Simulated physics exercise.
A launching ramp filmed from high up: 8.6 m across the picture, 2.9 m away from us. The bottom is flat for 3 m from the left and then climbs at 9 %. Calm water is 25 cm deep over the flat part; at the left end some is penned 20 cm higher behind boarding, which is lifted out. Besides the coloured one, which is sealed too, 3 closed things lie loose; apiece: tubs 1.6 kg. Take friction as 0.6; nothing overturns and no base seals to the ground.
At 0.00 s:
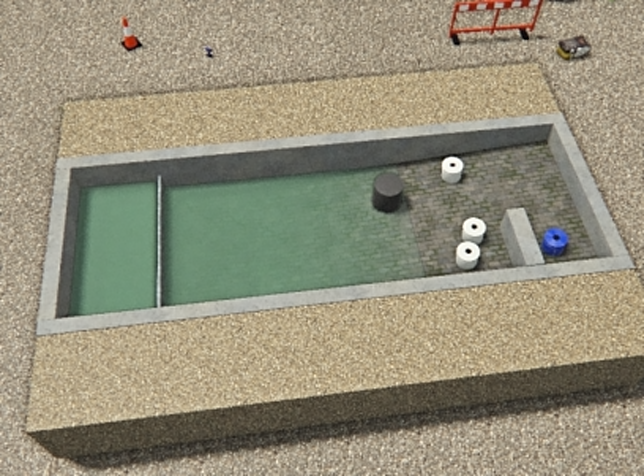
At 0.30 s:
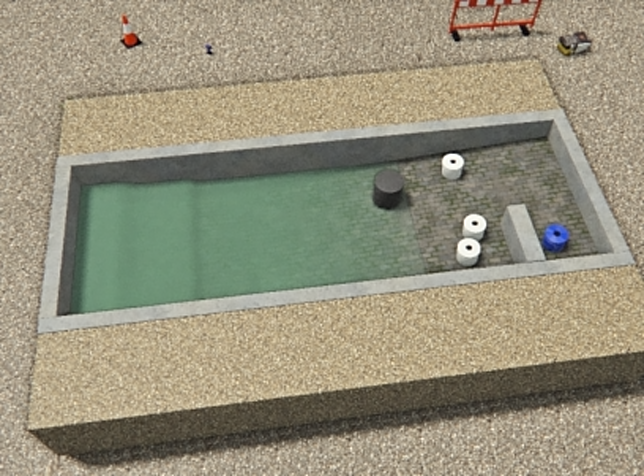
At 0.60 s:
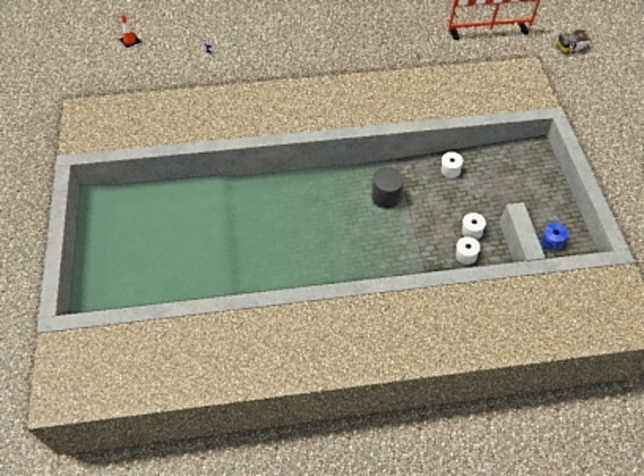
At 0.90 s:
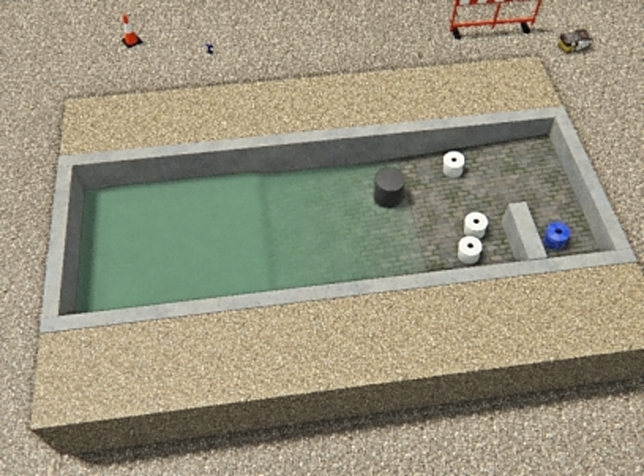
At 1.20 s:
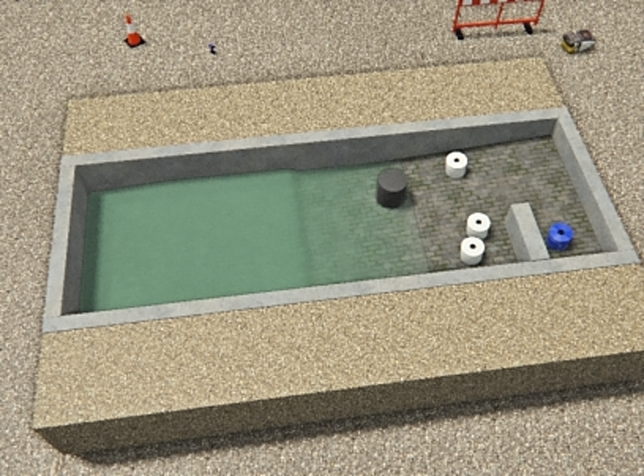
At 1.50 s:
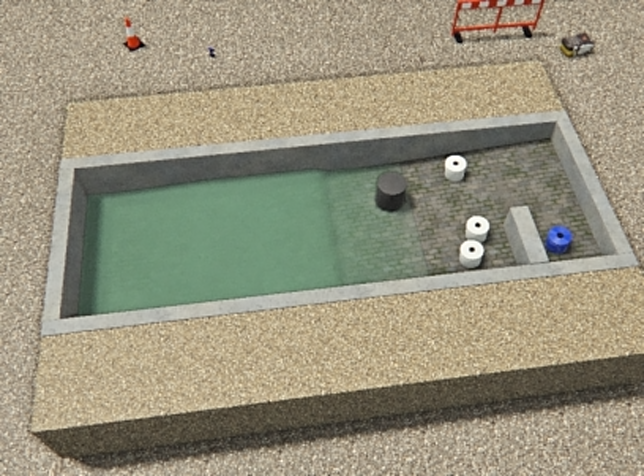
The video shows a walled ramp with green water at the left behind a thin board, which disappears, after which a faint edge in the water moves rightward toward the dark drum, while the white and blue containers stay in place.
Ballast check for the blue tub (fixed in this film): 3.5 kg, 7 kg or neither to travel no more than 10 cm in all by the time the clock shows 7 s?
I expect that the lower weight is enough.
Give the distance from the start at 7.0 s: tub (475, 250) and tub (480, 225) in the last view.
In that order: 250 cm, 120 cm.
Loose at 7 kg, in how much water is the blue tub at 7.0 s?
Roughly 1 cm.
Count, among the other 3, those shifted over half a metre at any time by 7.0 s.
That makes 3.
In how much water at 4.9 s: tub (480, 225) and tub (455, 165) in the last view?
About 8 and 4 cm.
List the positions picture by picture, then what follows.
The blue tub at (558, 237), on the bottom; water covers 16.2 m2; 0 of 4 have shifted, in the first picture.
The blue tub at (558, 234), on the bottom; water covers 16.2 m2; 0 of 4 have shifted, in the second picture.
The blue tub at (558, 232) rests on the ground; water covers 16.2 m2; 0 of 4 have shifted, in the third picture.
The blue tub at (560, 231) rests on the ground; water covers 16.2 m2; 0 of 4 have shifted, in the fourth picture.
The blue tub at (563, 232) rests on the ground; water covers 16.2 m2; 0 of 4 have shifted, in the fifth picture.
The blue tub at (562, 235), on the bottom; 16.2 m2 under water; 0 of 4 have shifted, in the sixth picture.
After 2.1 s the blue tub would be 0 cm from its start with 3.5 kg and 0 cm from its start with 7 kg; 0 cm of water round it then.
After 3.1 s the blue tub would be 0 cm from its start with 3.5 kg and 0 cm from its start with 7 kg; 0 cm of water round it then.
After 4.9 s the blue tub would be 0 cm from its start with 3.5 kg and 0 cm from its start with 7 kg; 0 cm of water round it then.
After 7.0 s the blue tub would be 0 cm from its start with 3.5 kg and 0 cm from its start with 7 kg; 1 cm of water round it then.
